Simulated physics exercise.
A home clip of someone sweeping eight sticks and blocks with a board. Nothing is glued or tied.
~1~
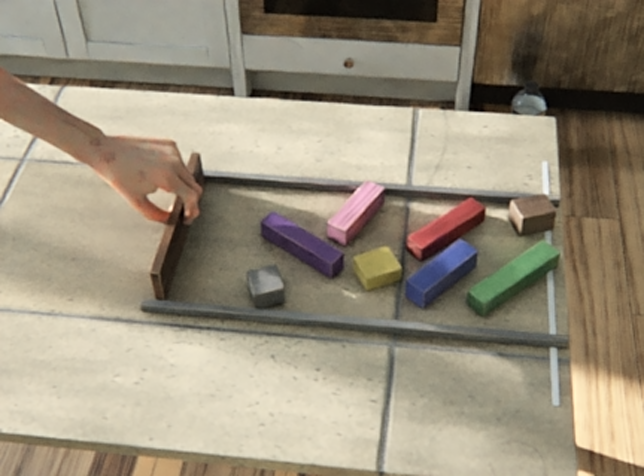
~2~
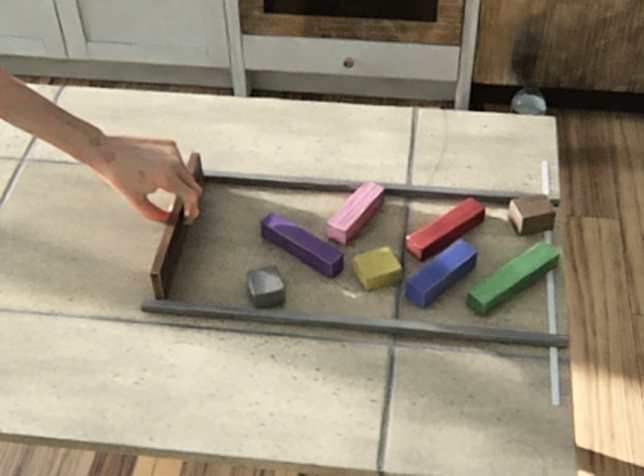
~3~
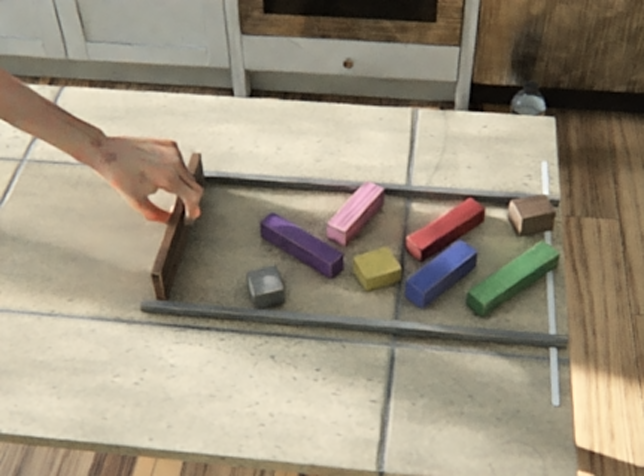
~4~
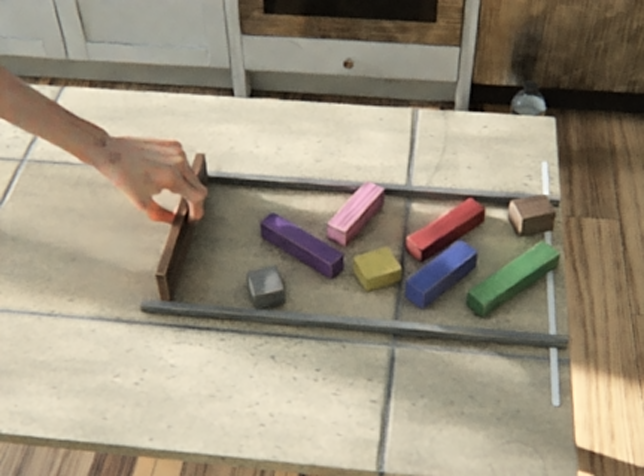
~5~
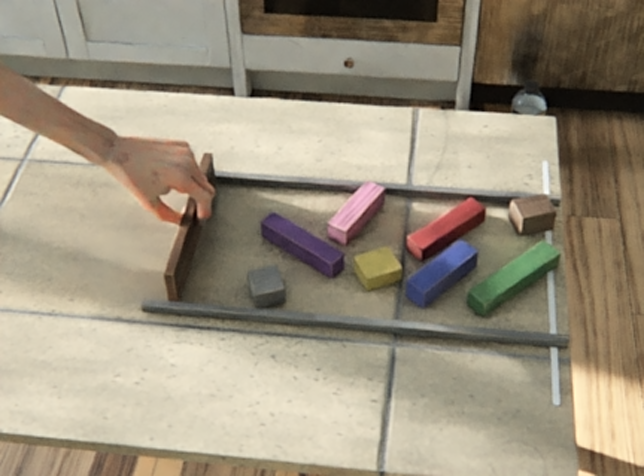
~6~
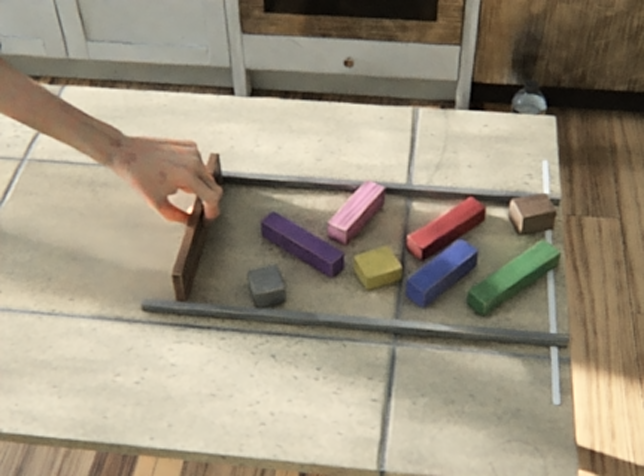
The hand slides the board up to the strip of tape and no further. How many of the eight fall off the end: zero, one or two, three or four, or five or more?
The number that fall off is five or more.
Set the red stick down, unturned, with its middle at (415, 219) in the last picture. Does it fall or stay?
It goes over.
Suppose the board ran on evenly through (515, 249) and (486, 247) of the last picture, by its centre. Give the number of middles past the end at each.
It would be 5 and 3.
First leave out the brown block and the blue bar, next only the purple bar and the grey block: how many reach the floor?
It would be 5 and 5.
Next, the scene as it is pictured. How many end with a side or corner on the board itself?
It touches 1.
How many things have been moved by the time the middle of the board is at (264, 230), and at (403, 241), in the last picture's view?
First 2, then 8.
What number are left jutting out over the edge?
That would be 1.
A little later, none off yet; brown block at rest near (533, 214); green bar at rest near (514, 277); red stick at rest near (447, 229).
Next, none off yet; brown block moving near (538, 216); green bar moving near (519, 280); red stick shifted a little near (488, 224).
Later still, two off so far; brown block dropping; green bar dropping near (585, 404); red stick shifted about its own width near (560, 222).
When it is over, the number that fall off is five or more; down, purple bar, pink stick, yellow block, blue bar, red stick, green bar and brown block.
